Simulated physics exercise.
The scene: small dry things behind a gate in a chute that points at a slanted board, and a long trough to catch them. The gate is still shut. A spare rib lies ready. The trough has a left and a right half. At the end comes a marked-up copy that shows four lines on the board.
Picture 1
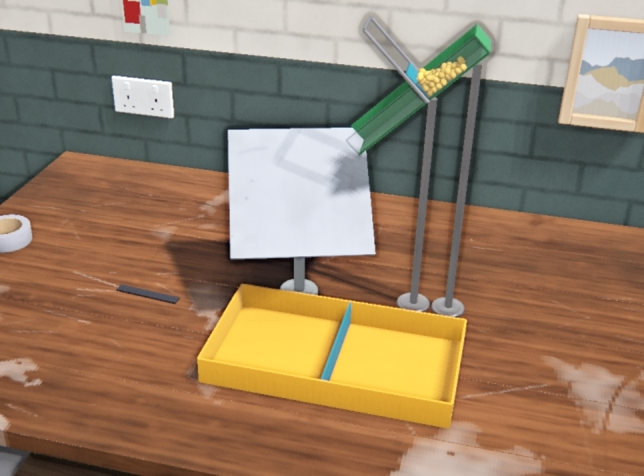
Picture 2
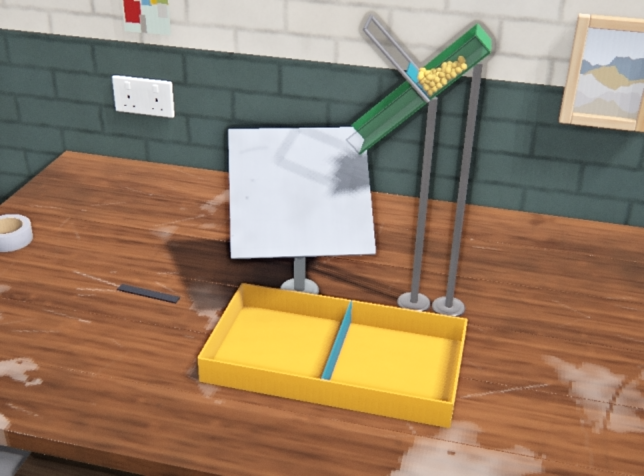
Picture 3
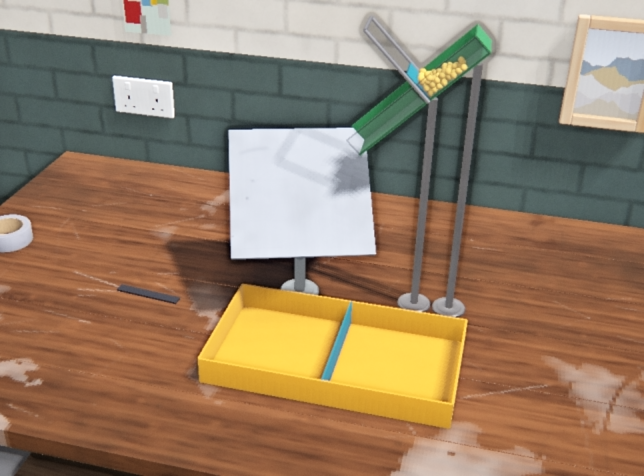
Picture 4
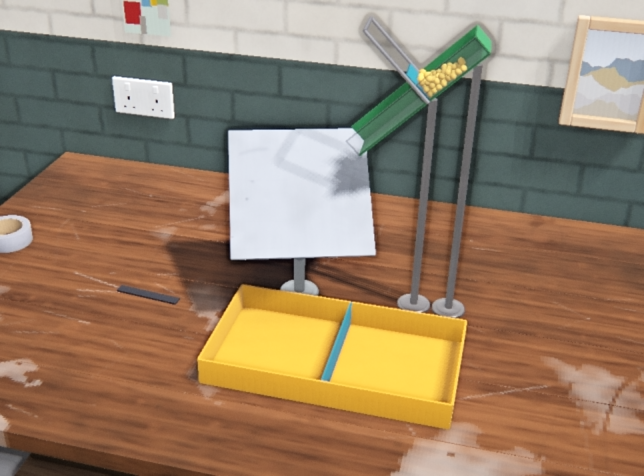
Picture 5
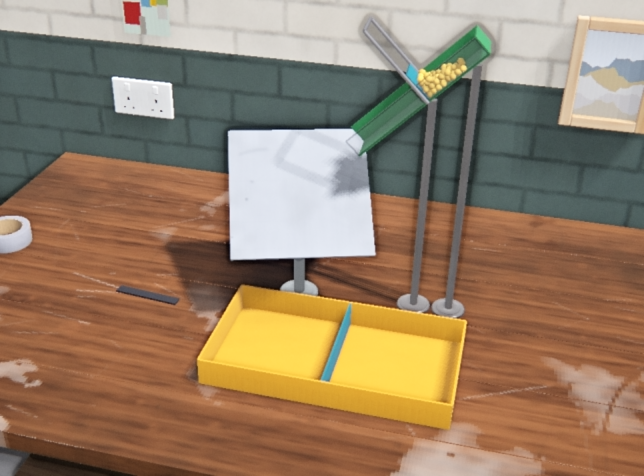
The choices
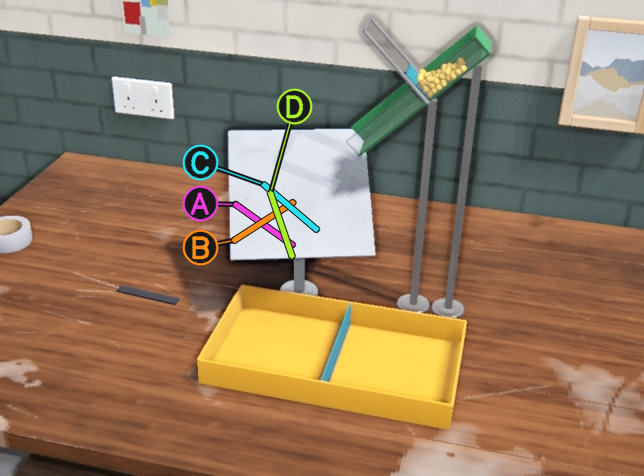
The video shows small yellow balls resting behind a blue gate in a sloping green chute, beside a tilted pale board and a divided yellow trough on a wooden table; nothing visibly moves throughout.
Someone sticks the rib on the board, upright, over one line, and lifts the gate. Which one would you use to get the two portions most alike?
Line C does it best.
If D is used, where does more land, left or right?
More lands on the left.
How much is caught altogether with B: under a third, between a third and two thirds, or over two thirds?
It is over two thirds.
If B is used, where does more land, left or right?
Left.
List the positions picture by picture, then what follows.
Load behind the gate at (440, 76), puffed corn balls; lip of the chute at (362, 148), sloping fairly steeply, in the first frame.
Middle of the board at (300, 190), tilted fairly steeply; middle of its low edge at (304, 256); of its high edge at (297, 128), in the second frame.
Front corners of the trough at (199, 358) and (453, 404); front end of its middle wall at (322, 381); gate still shut at (412, 73), in the third frame.
Middle of the load at (441, 76); lip at (362, 148), in the fourth frame.
Middle of the load at (440, 77); lip at (362, 149), in the fifth frame.
On the marked copy, line A from (235, 204) to (292, 244); line B from (292, 202) to (234, 240); line C from (264, 184) to (316, 229); line D from (270, 193) to (291, 256).
With A, of what is caught, nearly all in the left half, a small part in the right.
With B, of what is caught, nearly all in the left half, a stray few in the right.
With C, of what is caught, about two thirds in the left half, about a third in the right.
With D, of what is caught, nearly all in the left half, a stray few in the right.
